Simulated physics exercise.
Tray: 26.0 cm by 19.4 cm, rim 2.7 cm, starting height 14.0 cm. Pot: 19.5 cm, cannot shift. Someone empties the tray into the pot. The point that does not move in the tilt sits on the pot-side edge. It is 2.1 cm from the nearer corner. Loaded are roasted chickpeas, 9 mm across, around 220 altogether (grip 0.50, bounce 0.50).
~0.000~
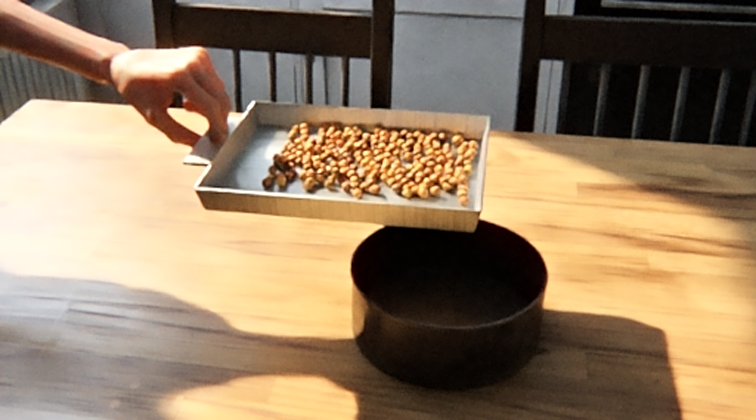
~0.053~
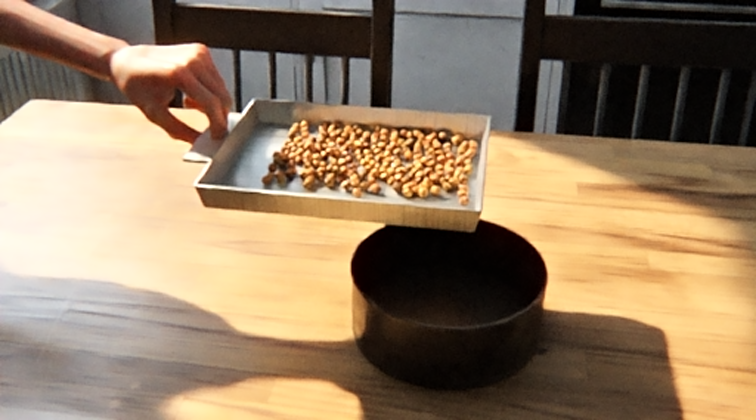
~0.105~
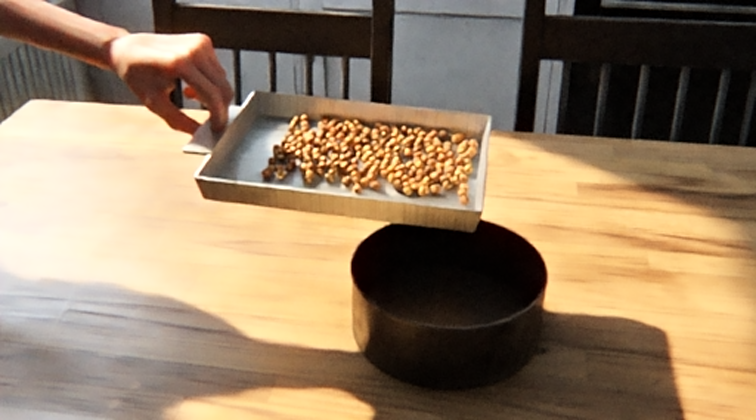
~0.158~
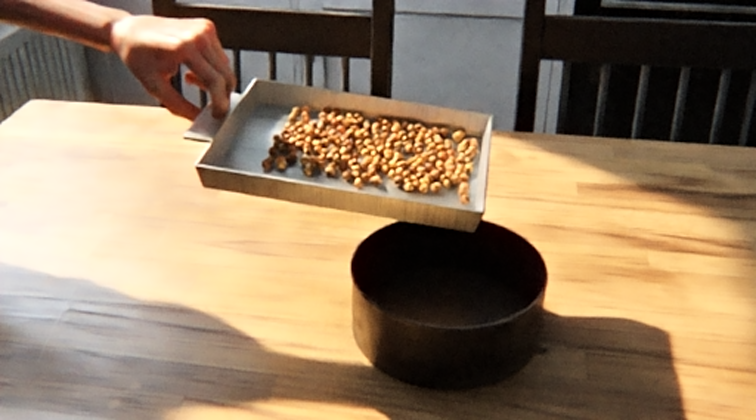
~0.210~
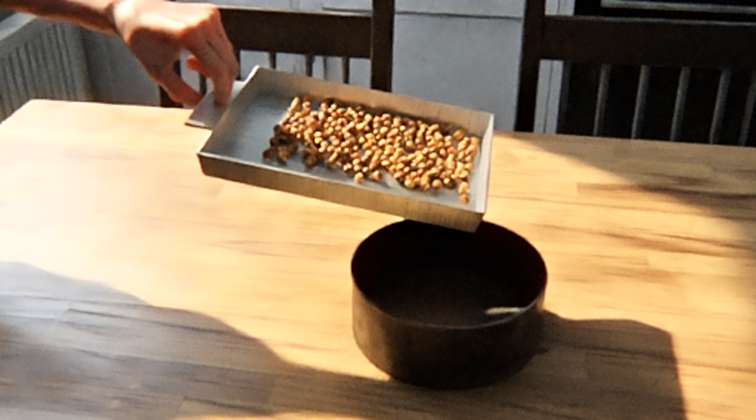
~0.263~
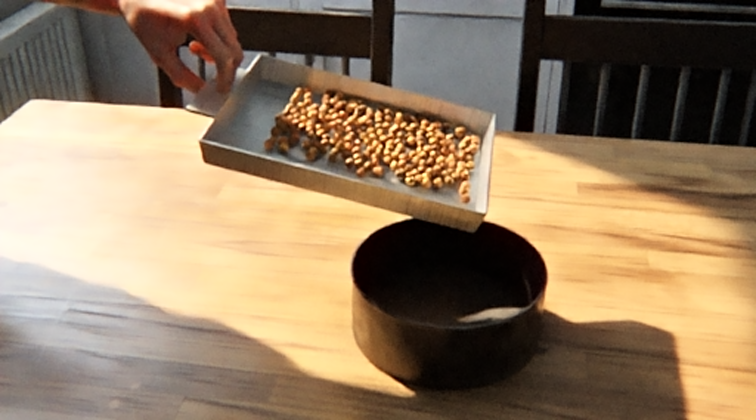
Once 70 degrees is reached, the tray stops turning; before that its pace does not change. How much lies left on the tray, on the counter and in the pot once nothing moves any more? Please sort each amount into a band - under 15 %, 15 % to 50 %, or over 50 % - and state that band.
Left on the tray: Over 50 %; counter: Under 15 %; pot: Under 15 %.
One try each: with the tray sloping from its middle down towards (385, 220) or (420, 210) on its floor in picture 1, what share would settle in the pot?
0 and 0 %.
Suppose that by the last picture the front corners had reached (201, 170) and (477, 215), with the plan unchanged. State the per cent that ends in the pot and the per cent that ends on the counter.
Per cent by place - pot 5, counter 0.
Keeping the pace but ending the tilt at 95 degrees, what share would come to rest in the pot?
Around 40 %, I reckon.
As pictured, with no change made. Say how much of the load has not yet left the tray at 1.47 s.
Around 100 percent of it.
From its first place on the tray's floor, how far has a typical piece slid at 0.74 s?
I'd say close to 7 centimetres.
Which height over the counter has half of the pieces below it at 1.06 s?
About 20 centimetres.
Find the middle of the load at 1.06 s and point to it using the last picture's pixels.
Around (467, 135).
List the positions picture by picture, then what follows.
In the first frame, tray tilt 0 degrees, front corners at (202, 185) and (475, 207); middle of the pieces at (370, 160); pot at (449, 265).
In the second frame, tray tilt 1 degrees, front corners at (202, 183) and (475, 207); middle of the pieces at (370, 159).
In the third frame, tray tilt 3 degrees, front corners at (202, 175) and (476, 207); middle of the pieces at (371, 155).
In the fourth frame, tray tilt 6 degrees, front corners at (203, 163) and (478, 208), lowest corner right front; middle of the pieces at (371, 150).
In the fifth frame, tray tilt 9 degrees, front corners at (205, 151) and (479, 208), lowest corner right front; middle of the pieces at (372, 144).
In the sixth frame, tray tilt 12 degrees, front corners at (207, 138) and (481, 209), lowest corner right front; middle of the pieces at (374, 139); pot at (449, 265). The tray's pace is about 60 degrees a second.
After 0.74 s, tilt 40 degrees; the tray holds 100 %, the pot 0 %.
Then, at 1.06 s, tilt 58 degrees; the tray holds 100 %, the pot 0 %.
Then, at 1.47 s, tilt 70 degrees; the tray holds 100 %, the pot 0 %.
By 1.8 s all is still; tray 100 %, counter 0 %, pot 0 %.
